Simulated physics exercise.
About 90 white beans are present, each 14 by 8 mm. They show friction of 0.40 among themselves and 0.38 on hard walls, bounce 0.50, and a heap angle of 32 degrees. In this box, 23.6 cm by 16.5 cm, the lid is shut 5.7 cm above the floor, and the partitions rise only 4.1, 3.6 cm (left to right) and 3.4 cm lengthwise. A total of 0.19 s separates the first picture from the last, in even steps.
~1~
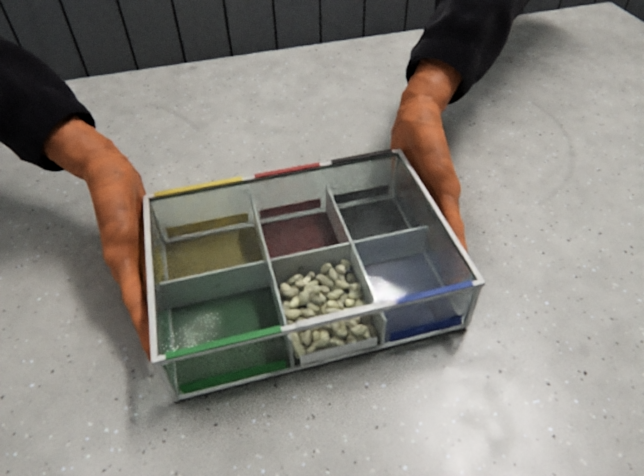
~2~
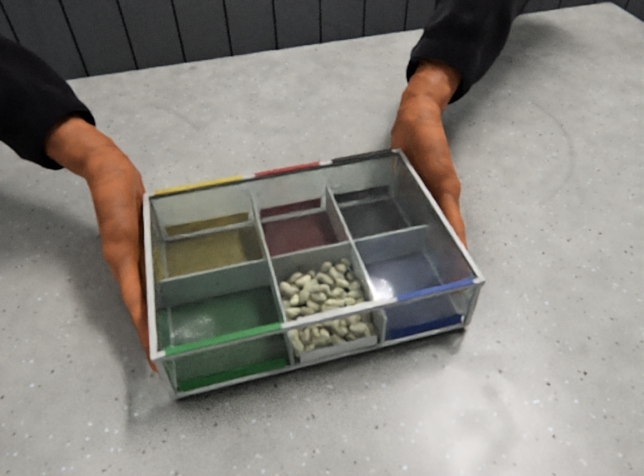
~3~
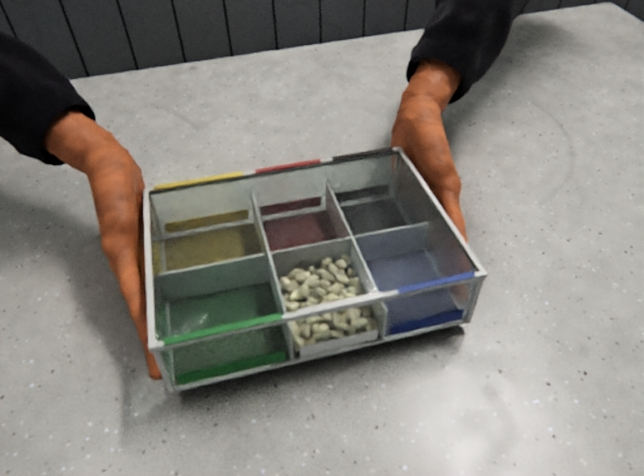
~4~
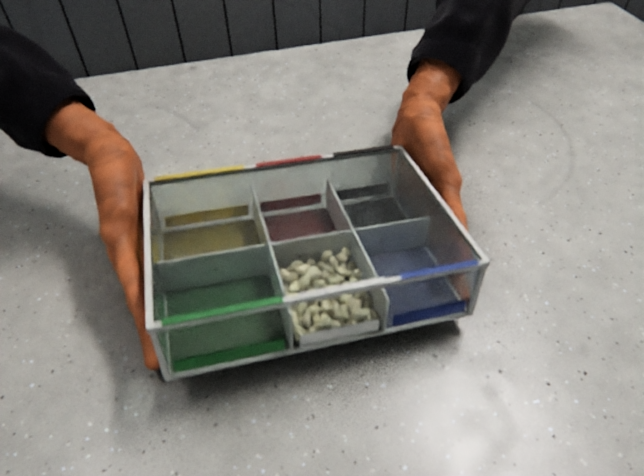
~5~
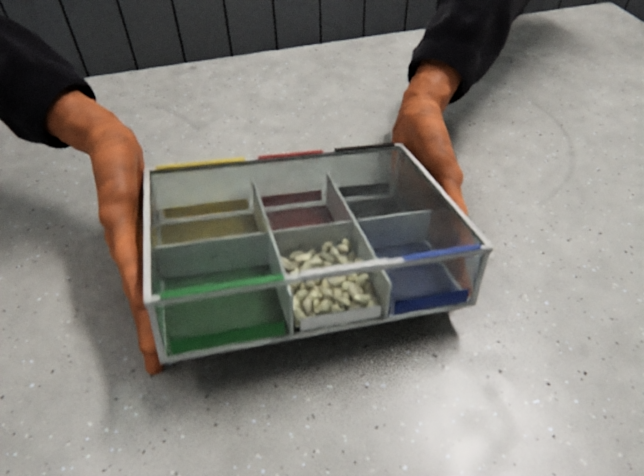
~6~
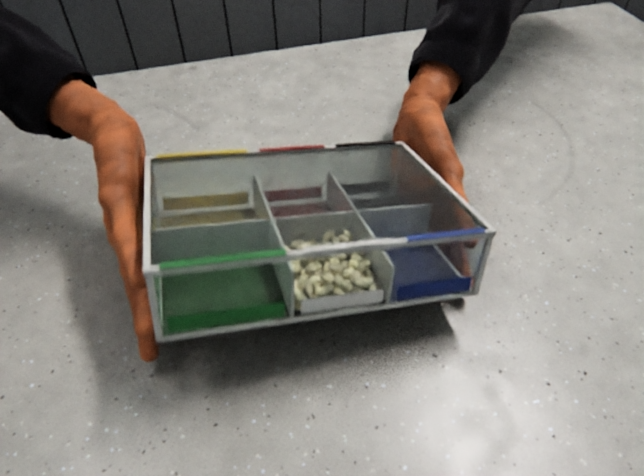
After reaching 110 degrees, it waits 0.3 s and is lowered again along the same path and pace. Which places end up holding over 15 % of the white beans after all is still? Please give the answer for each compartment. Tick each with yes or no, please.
Red - no; blue - no; green - no; yellow - no; white - no; black - yes.
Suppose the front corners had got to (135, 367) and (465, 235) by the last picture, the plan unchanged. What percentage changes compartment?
Estimate: Around 35 %.
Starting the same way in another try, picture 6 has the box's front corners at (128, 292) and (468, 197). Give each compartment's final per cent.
In per cent, the final split is red 55, blue 0, green 0, yellow 45, white 0, black 0.
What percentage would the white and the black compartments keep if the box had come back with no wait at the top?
White 5, black 85.
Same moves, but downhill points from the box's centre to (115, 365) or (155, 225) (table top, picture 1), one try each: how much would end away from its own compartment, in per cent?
That would be close to 45 per cent and then close to 70 per cent.
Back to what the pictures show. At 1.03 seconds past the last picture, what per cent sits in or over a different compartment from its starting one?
85 %.
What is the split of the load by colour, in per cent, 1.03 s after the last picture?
You'd find red at 15, blue at 0, green at 0, yellow at 0, white at 15 and black at 70 per cent.
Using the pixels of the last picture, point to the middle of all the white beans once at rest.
Look around (374, 210) in the last picture.
Then, 1.03 s after the last picture, tilt 110 degrees; red 15 %, white 15 %, black 70 %.
Then, 1.72 s after the last picture, tilt 58 degrees; red 10 %, black 90 %.
Then, 2.44 s after the last picture, tilt 0 degrees; red 10 %, black 90 %.
In the end, red 10 %, blue 0 %, green 0 %, yellow 0 %, white 0 %, black 90 %.
